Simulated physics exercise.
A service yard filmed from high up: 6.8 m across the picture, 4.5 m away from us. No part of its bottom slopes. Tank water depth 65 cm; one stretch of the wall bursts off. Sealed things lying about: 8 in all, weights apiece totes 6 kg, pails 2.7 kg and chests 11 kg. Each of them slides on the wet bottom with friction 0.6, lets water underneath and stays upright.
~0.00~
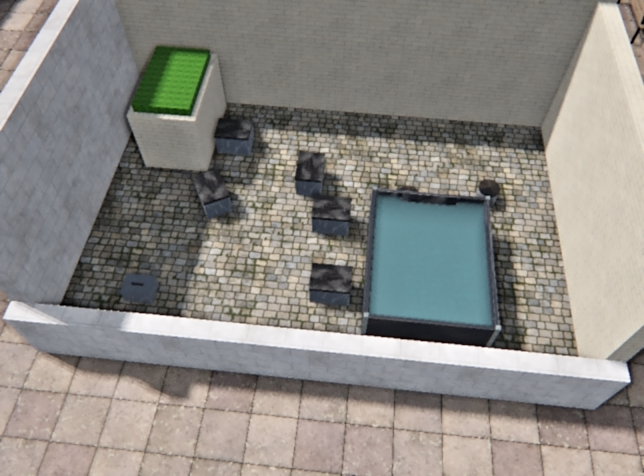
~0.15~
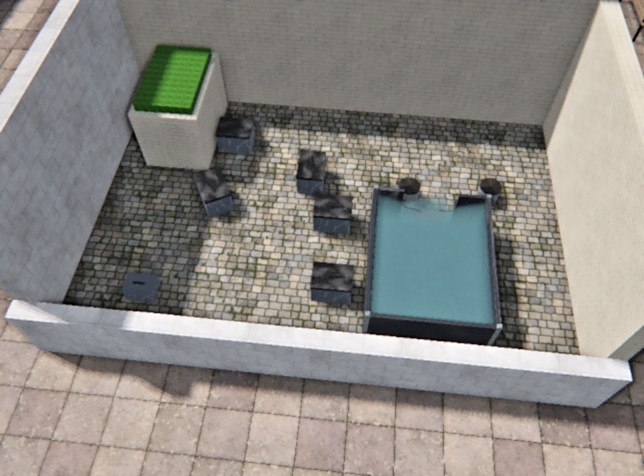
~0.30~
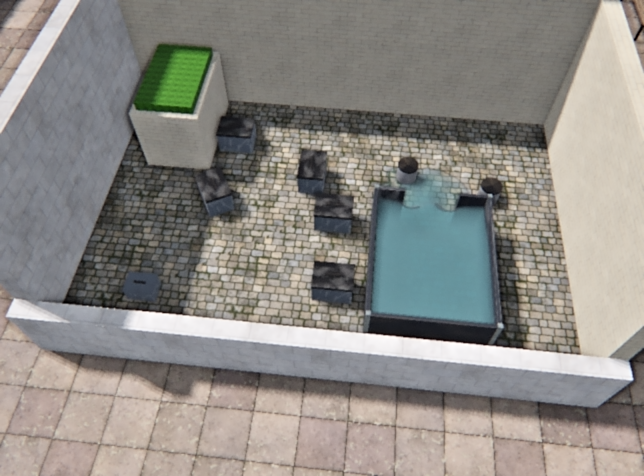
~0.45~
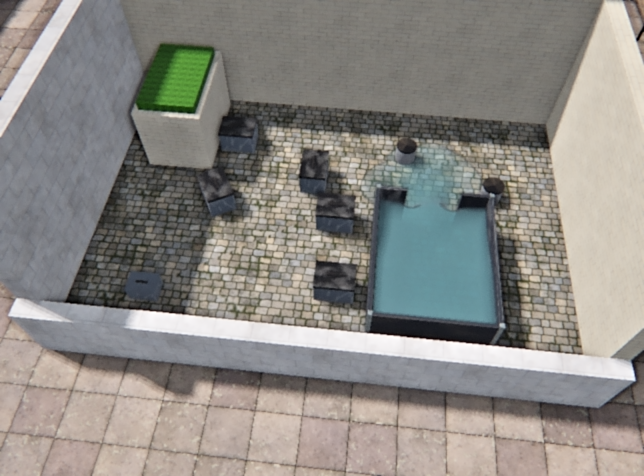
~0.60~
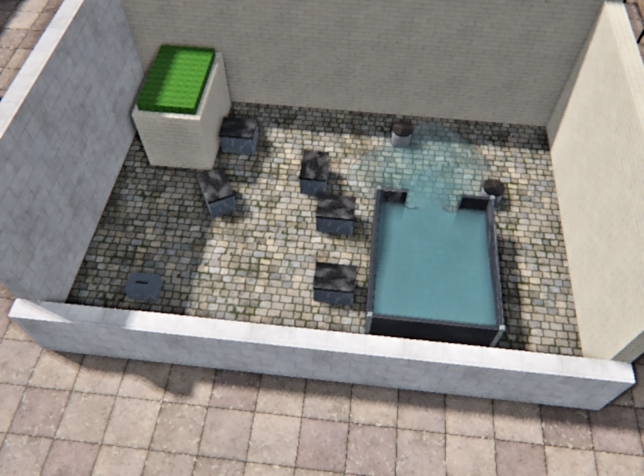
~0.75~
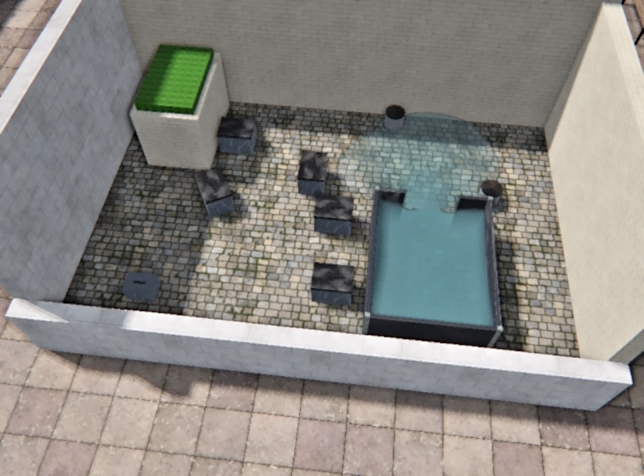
Water spills from the far side of a dark-walled tank in a walled, cobbled yard, seen from high up by a nearly still camera. The blue-green tank stands at right, with five dark chests left of it and a green-topped pale block at the upper left. As the water fans out thinly across the cobbles, one dark pail slides toward the back wall, while the other pail and the chests stay put.
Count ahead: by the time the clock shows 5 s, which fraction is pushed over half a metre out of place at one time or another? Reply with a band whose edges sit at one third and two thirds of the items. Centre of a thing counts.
Band: One third to two thirds.
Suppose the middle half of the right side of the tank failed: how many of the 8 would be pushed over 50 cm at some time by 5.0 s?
So the tally would be 1.
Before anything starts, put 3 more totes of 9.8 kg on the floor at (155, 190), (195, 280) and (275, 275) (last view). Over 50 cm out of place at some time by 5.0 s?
Within it, within it, within it.
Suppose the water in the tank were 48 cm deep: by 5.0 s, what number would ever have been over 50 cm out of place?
Under that setup the answer is 2.
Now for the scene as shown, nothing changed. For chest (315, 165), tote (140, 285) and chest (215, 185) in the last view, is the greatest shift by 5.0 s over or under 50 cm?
In that order: Under, under, more.
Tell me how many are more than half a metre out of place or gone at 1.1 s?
Answer: 1.
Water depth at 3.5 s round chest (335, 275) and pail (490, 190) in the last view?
I'd put it at 0 cm and 3 cm respectively.
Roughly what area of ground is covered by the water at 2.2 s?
Roughly 11.5 m2.
After 1.1 s 1 of 8 are over 50 cm from their spots; 1 afloat.
After 2.2 s 1 of 8 are over 50 cm from their spots; 1 afloat.
After 3.5 s 2 of 8 are over 50 cm from their spots; 2 afloat.
After 5.0 s 3 of 8 are over 50 cm from their spots, and 3 have been at some point; 1 afloat.
